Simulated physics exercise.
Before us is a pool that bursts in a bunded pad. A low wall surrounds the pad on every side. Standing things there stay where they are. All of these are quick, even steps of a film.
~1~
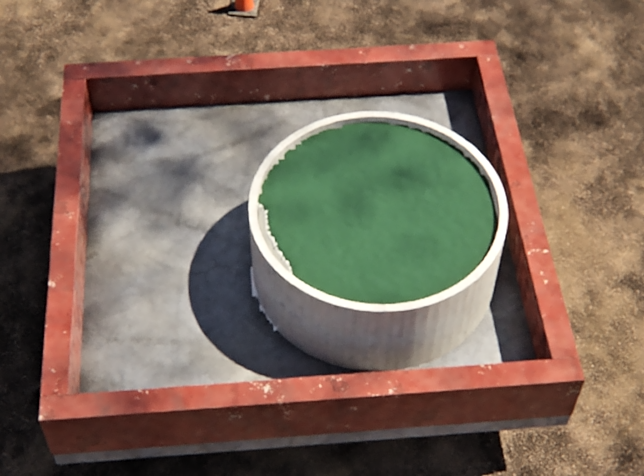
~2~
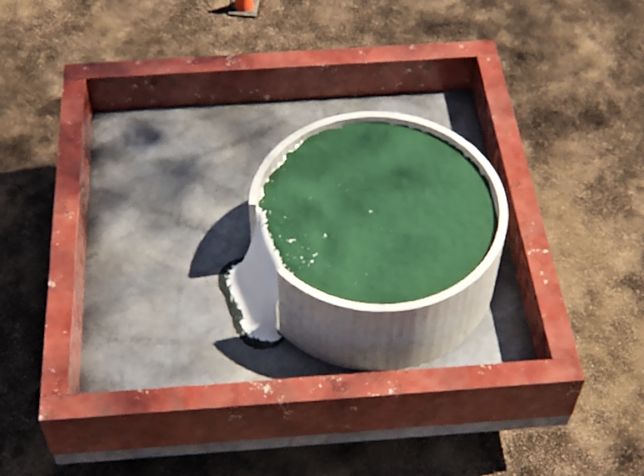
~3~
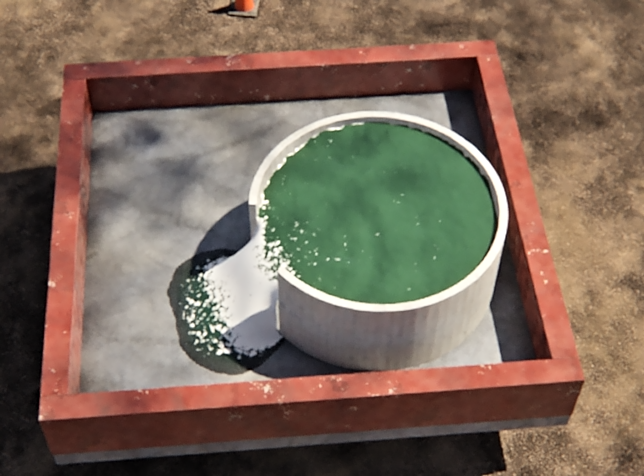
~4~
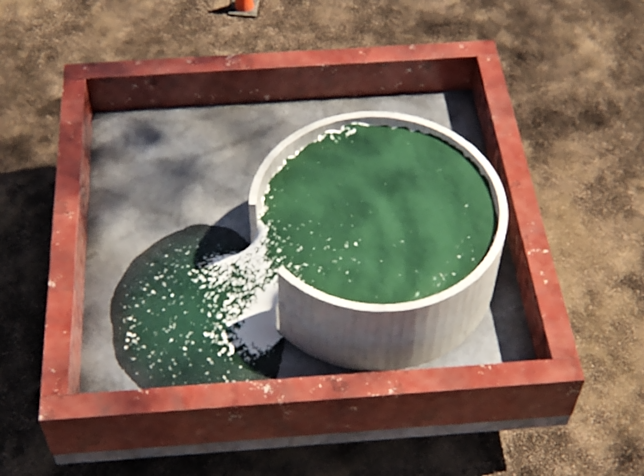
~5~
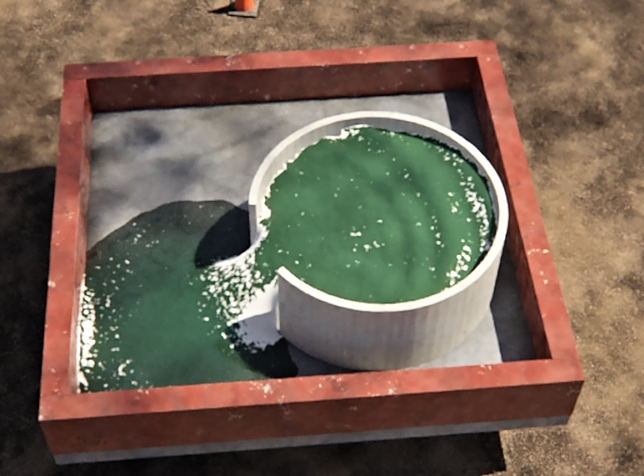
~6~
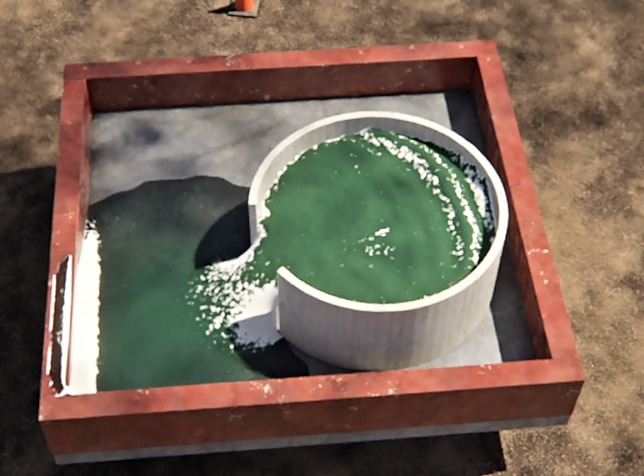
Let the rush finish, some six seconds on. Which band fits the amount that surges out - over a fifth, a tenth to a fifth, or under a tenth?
The water lost is a modest share, below a tenth.
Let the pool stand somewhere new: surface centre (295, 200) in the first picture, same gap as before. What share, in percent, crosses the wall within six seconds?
Close to 4 in a hundred.
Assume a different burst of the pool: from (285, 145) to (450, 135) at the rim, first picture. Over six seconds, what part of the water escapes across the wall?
Estimate: Some 6 in a hundred.
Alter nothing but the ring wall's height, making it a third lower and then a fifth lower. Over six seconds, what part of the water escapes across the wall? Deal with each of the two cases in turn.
First try roughly 8 per cent, second try roughly 4 per cent.
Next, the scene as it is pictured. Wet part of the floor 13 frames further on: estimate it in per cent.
By my count, 65 percent.
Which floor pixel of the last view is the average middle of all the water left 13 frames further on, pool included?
I'd say around (274, 274).
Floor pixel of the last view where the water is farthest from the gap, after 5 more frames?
About (94, 118).
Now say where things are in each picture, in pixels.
The round tank at (377, 210) is whole and still, in the first picture.
Water pours out at (265, 279) and has run to (239, 266), in the second picture.
The front is at (184, 274), out from the gap at (265, 281), in the third picture.
The front is at (128, 361), out from the gap at (265, 283), in the fourth picture.
The front is at a hidden place, out from the gap at (265, 282), in the fifth picture.
Water pours out at (265, 282) and has run to (89, 215), in the sixth picture.
A moment on, water covers 40 % of the floor; the low wall has let 0 % over.
Next, water covers 40 % of the floor; the low wall has let 1 % over.
Then, water covers 55 % of the floor; the low wall has let 3 % over.
Later, water covers 80 % of the floor; the low wall has let 3 % over.
In the end, water covers 80 % of the floor; the low wall has let 3 % over.
